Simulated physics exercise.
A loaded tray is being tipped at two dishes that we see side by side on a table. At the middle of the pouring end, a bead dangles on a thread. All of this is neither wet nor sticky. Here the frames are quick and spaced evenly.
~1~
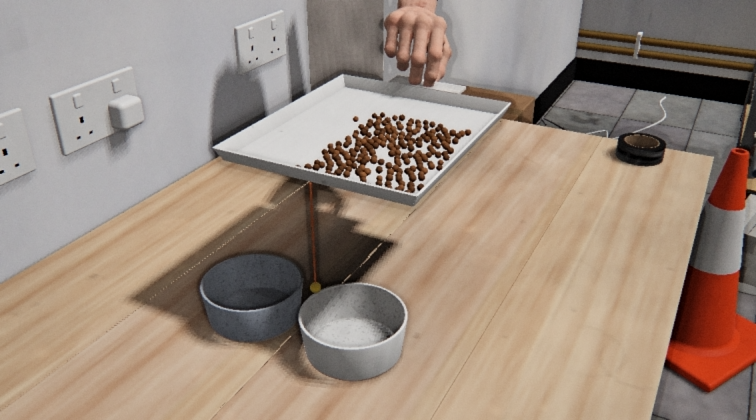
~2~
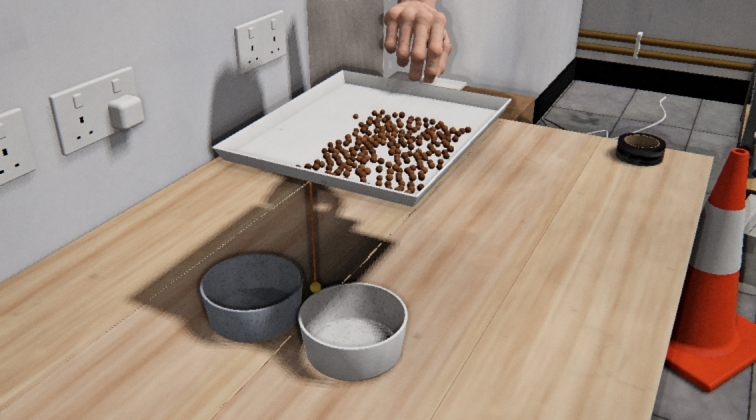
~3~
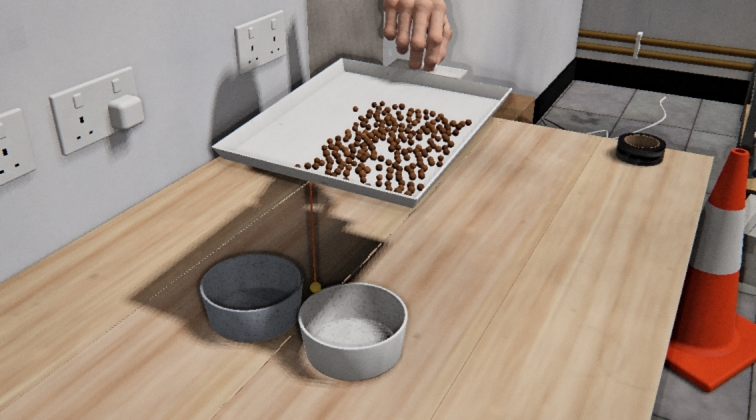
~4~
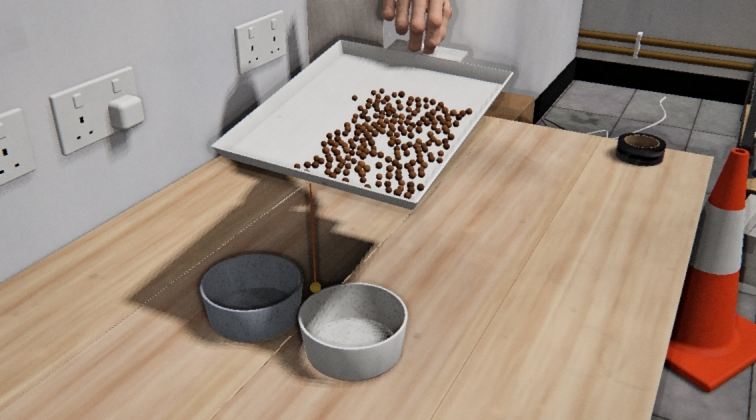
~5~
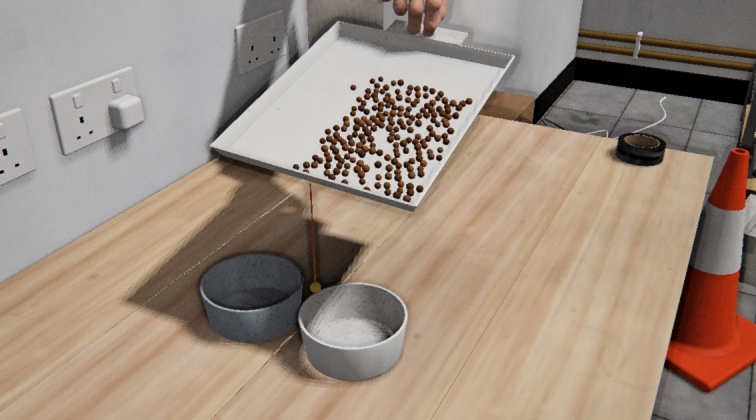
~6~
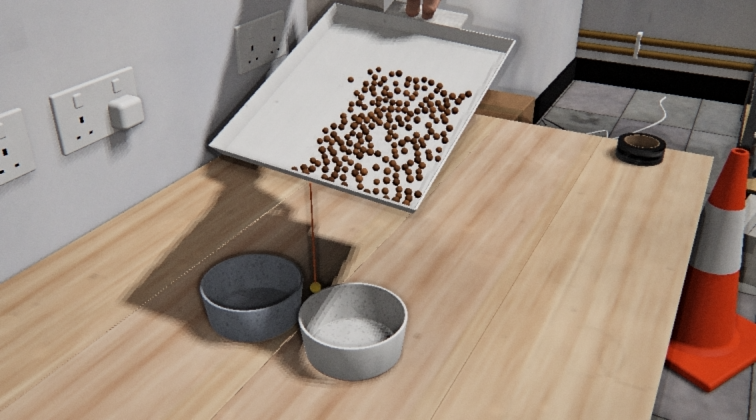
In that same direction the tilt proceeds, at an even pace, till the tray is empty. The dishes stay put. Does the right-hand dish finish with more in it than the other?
Yes.
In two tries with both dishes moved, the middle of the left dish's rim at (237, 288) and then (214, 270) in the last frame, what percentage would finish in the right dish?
60 and 20 in a hundred.
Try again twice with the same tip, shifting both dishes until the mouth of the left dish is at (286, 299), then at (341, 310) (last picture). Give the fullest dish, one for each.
The first time the right-side one comes out ahead, the second time the left-side one.
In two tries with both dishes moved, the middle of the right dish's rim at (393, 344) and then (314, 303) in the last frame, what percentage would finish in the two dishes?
Near 90 % and 20 %.
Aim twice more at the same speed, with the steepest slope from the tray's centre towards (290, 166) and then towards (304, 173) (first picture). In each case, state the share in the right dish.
Close to 0 percent first and close to 20 percent second.
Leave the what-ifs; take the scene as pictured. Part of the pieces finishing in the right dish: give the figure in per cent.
Some 50 per cent.
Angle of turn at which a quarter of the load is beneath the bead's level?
70°.
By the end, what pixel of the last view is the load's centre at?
I'd say the middle ends up at about (368, 363).
Soon after the last picture, tray tipped steeply; about two thirds on the tray; a small part in the right dish; a small part outside both; about a quarter in the air.
A little later, tray tipped past a quarter turn; about half in the right dish; about half outside both; a stray few in the air.
Later still, tray tipped past a quarter turn; about half in the right dish; about half outside both.
At rest, tray tipped past a quarter turn; about half in the right dish; none in the left dish; about half outside both.
